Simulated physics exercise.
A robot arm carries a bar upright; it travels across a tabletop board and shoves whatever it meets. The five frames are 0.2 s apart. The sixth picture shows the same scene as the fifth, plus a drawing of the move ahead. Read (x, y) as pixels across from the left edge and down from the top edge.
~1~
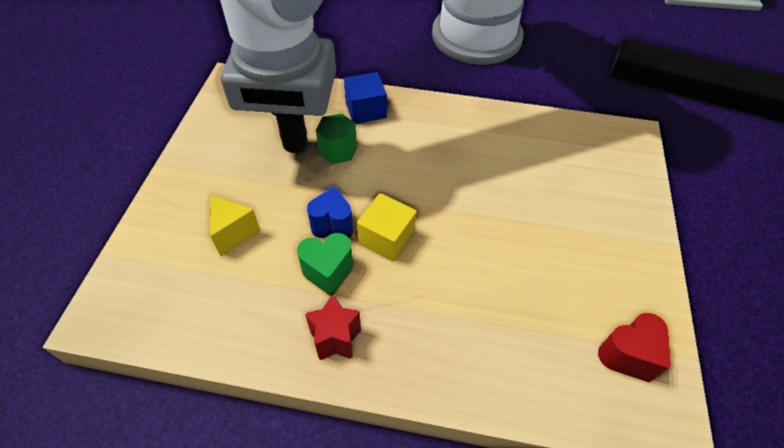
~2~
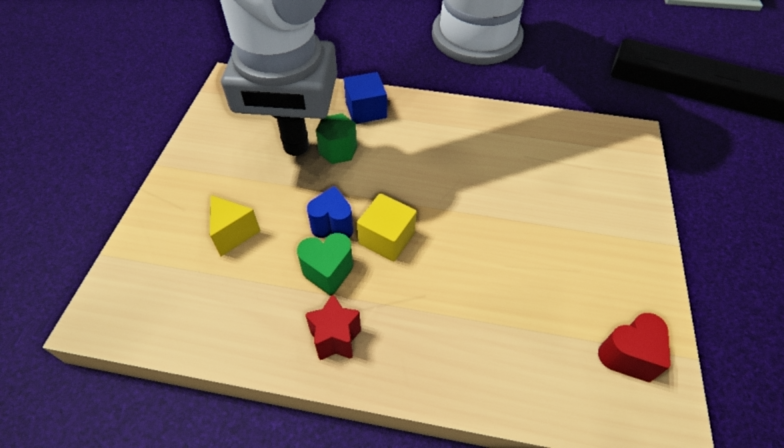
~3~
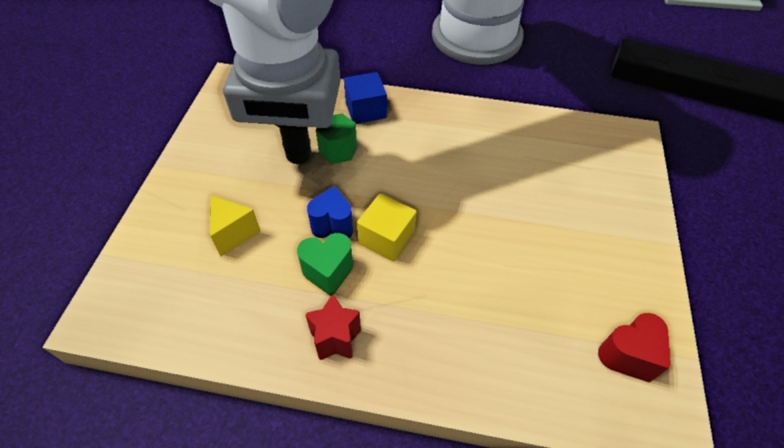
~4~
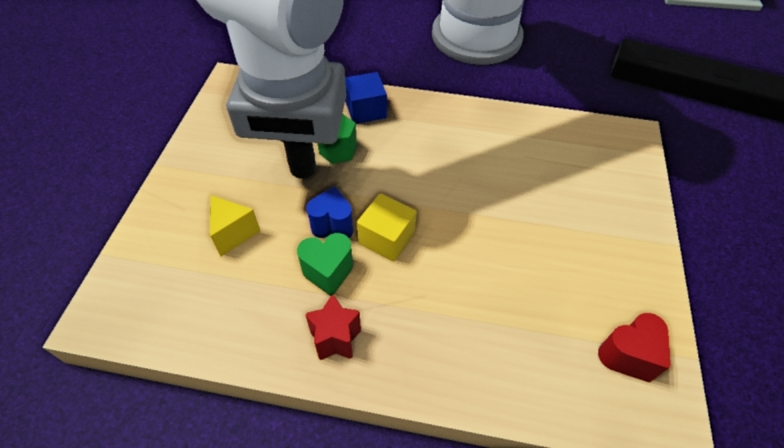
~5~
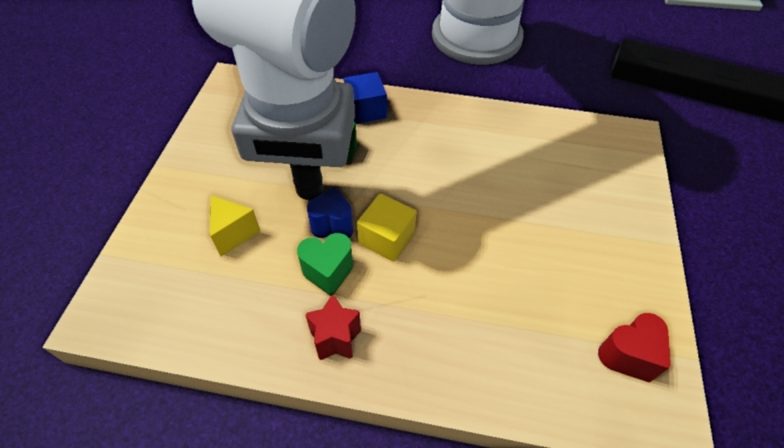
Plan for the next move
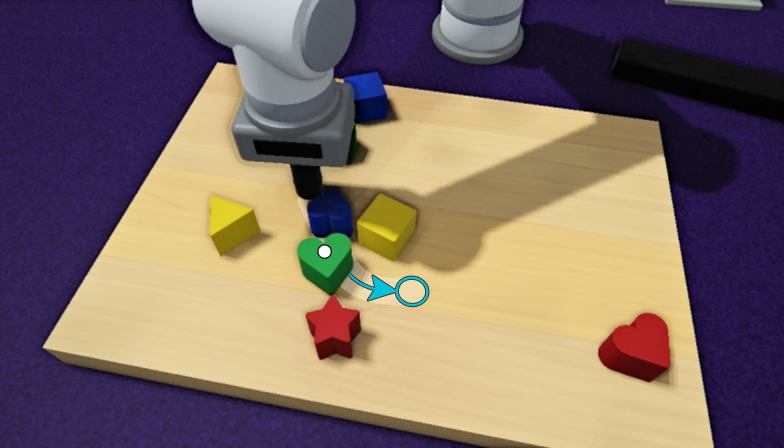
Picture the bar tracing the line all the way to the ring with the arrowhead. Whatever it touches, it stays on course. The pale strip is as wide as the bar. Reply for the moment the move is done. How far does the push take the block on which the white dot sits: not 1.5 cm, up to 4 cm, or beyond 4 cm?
It shifts by more than 4 cm.
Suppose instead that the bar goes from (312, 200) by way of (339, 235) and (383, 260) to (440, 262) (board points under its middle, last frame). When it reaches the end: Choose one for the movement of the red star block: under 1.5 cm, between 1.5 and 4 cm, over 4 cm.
It shifts under 1.5 cm.
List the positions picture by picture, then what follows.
The first picture shows tip of the bar (296, 145), middles of tops, green heart-shaped block (325, 252), blue heart-shaped block (330, 205), red star block (332, 320), yellow four-sided block (387, 216).
The second picture shows bar (297, 148), nothing pushed.
The third picture shows bar (299, 156), nothing pushed.
The fourth picture shows bar (303, 170), nothing pushed.
The fifth picture shows bar (310, 190), green heart-shaped block (325, 252), blue heart-shaped block (330, 205), red star block (332, 320), yellow four-sided block (387, 216).
The line goes from (312, 200) via (330, 239) and (356, 281), ending at (412, 291); the dot is on the green heart-shaped block.
The first path, step by step. One third of the way, bar (329, 231); green heart-shaped block (327, 264), turned 30° clockwise; blue heart-shaped block (351, 236), turned 15° anticlockwise; yellow four-sided block (396, 222), turned 35° anticlockwise.
Two thirds of the way, bar (356, 273); green heart-shaped block (331, 296), turned 90° clockwise; blue heart-shaped block (388, 270), turned 45° anticlockwise; red star block (328, 342), turned 15° anticlockwise; yellow four-sided block (398, 222), turned 45° anticlockwise.
At the end, bar (413, 283); green heart-shaped block (332, 296), turned 90° clockwise; blue heart-shaped block (444, 289), turned 15° anticlockwise; red star block (328, 342), turned 15° anticlockwise; yellow four-sided block (398, 222), turned 45° anticlockwise.
